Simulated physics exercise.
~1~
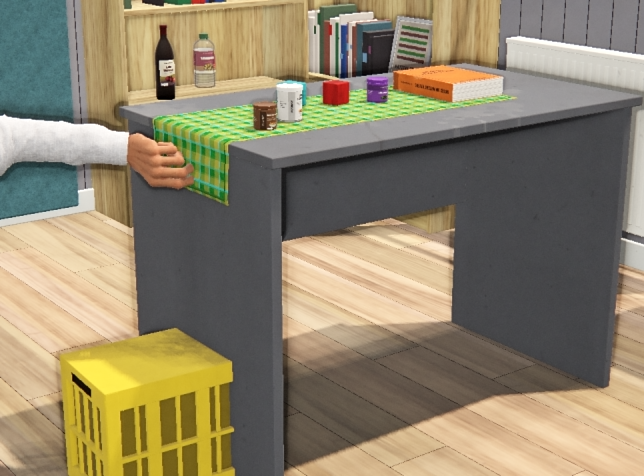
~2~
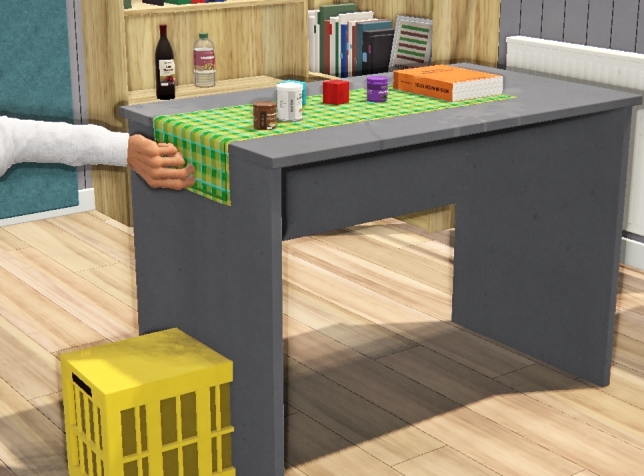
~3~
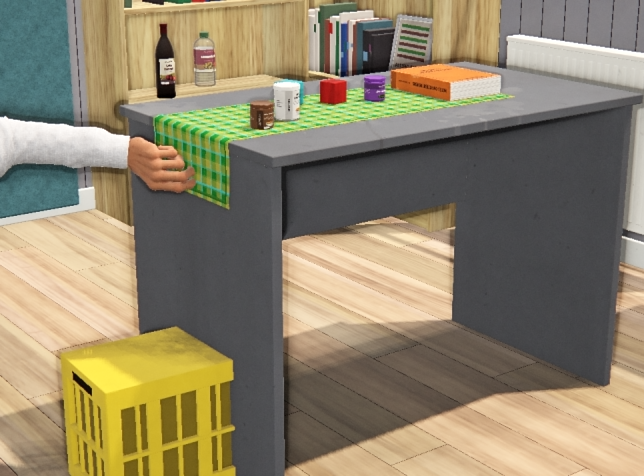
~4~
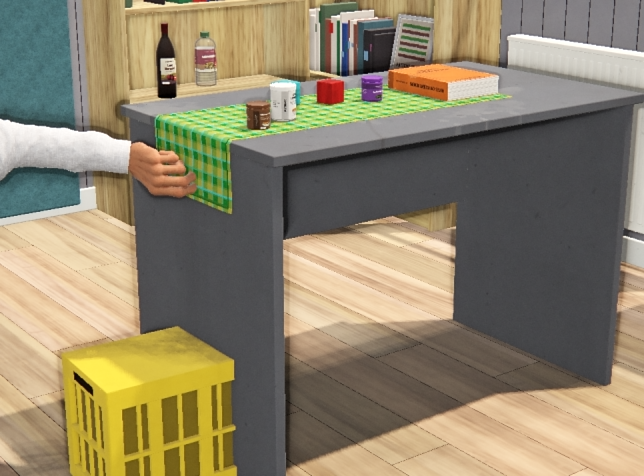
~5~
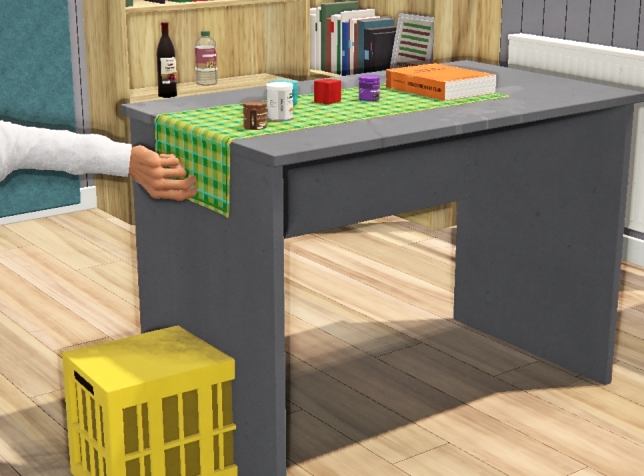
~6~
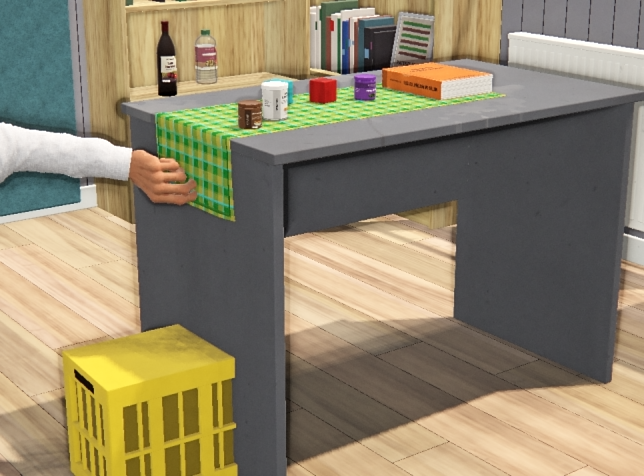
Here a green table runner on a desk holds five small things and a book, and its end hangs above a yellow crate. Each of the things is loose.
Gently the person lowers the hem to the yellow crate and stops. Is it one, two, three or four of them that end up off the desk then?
It is three.
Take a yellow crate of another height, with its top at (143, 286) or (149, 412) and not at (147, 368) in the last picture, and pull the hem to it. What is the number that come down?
The first gives 1, the second 4.
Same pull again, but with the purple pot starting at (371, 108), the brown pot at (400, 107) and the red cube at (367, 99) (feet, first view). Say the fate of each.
Here's the result: The purple pot remains in place, the brown pot remains in place and the red cube remains in place.
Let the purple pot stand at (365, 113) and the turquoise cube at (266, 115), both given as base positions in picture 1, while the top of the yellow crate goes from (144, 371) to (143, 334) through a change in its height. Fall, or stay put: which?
The purple pot stays put, the turquoise cube is lost.
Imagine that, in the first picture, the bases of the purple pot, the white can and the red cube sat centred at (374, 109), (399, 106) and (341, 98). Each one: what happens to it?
Note: Purple pot kept on top; white can kept on top; red cube kept on top.
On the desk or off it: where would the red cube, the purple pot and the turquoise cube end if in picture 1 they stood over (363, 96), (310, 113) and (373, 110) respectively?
As for the red cube, it stays aboard; the purple pot goes off; the turquoise cube stays aboard.
Soon after, hem near (193, 241); all still up.
Then, hem near (193, 293); brown pot and white can gone.
Further on, hem on the crate; brown pot, white can and turquoise cube gone.
At rest, hem on the crate; brown pot, white can and turquoise cube gone. The count of fallen things is three.
